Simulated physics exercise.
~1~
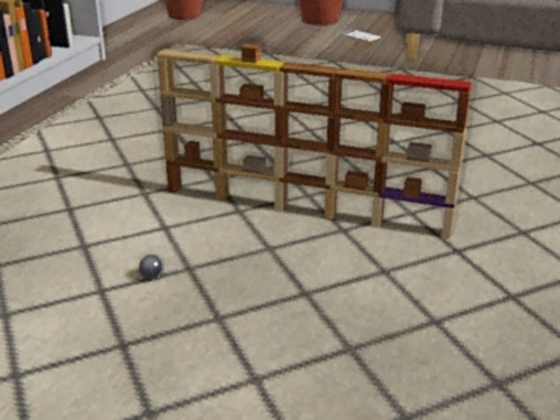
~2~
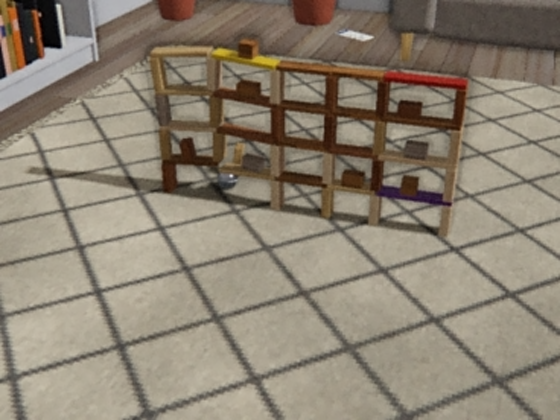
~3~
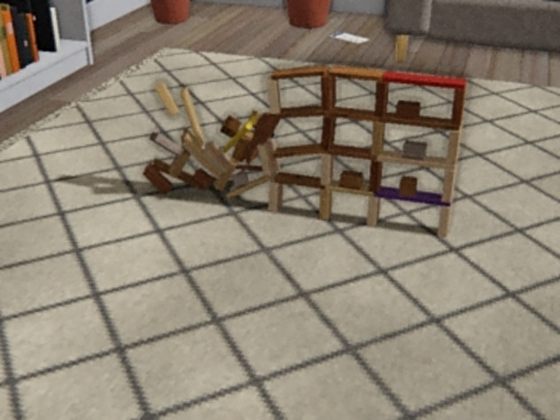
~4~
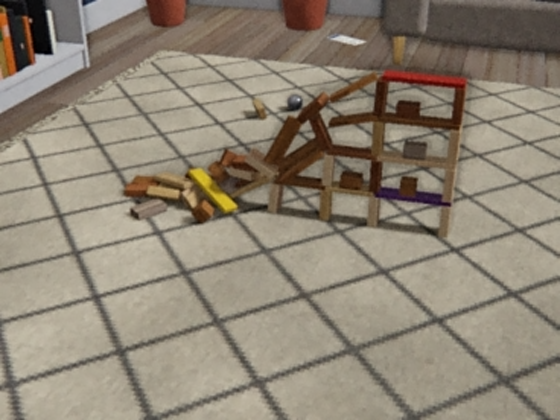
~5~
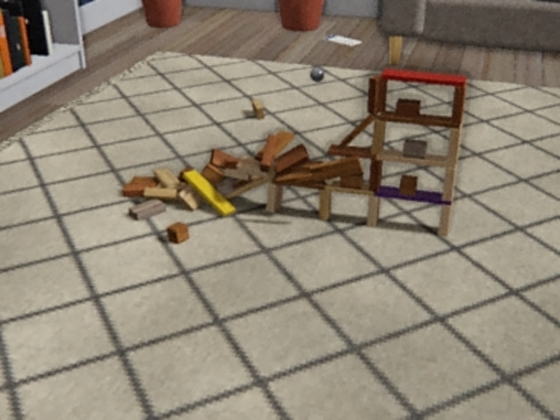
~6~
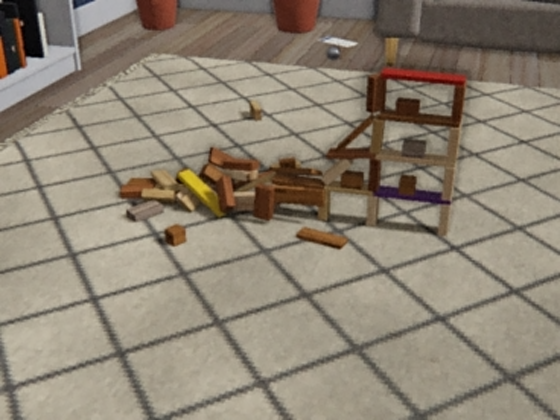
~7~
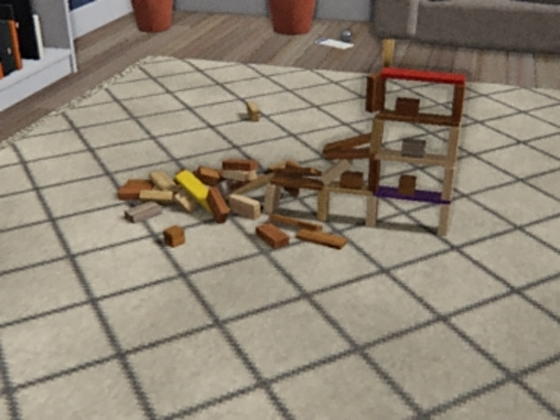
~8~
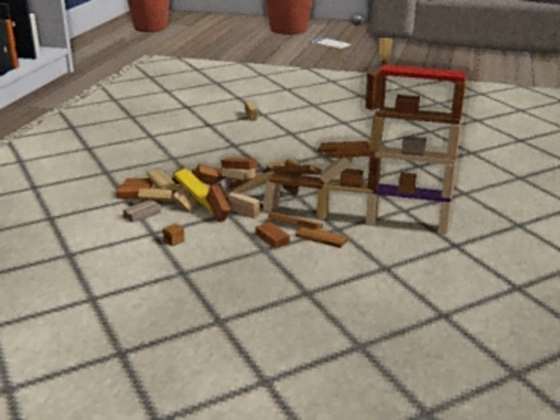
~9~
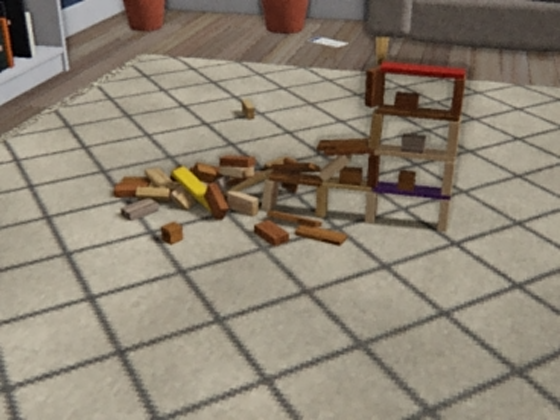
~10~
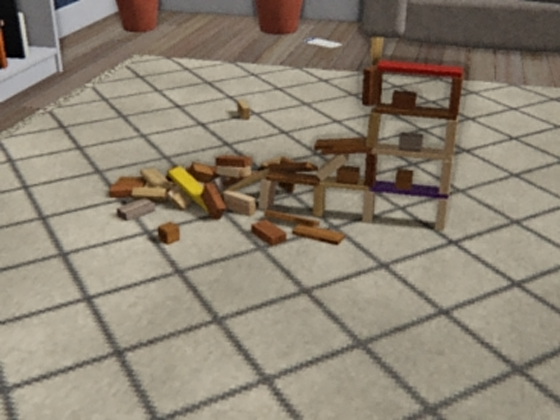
Wooden block structure collapsing on its left side as a metal ball rolls through, the red-topped right section staying upright beside rubble.
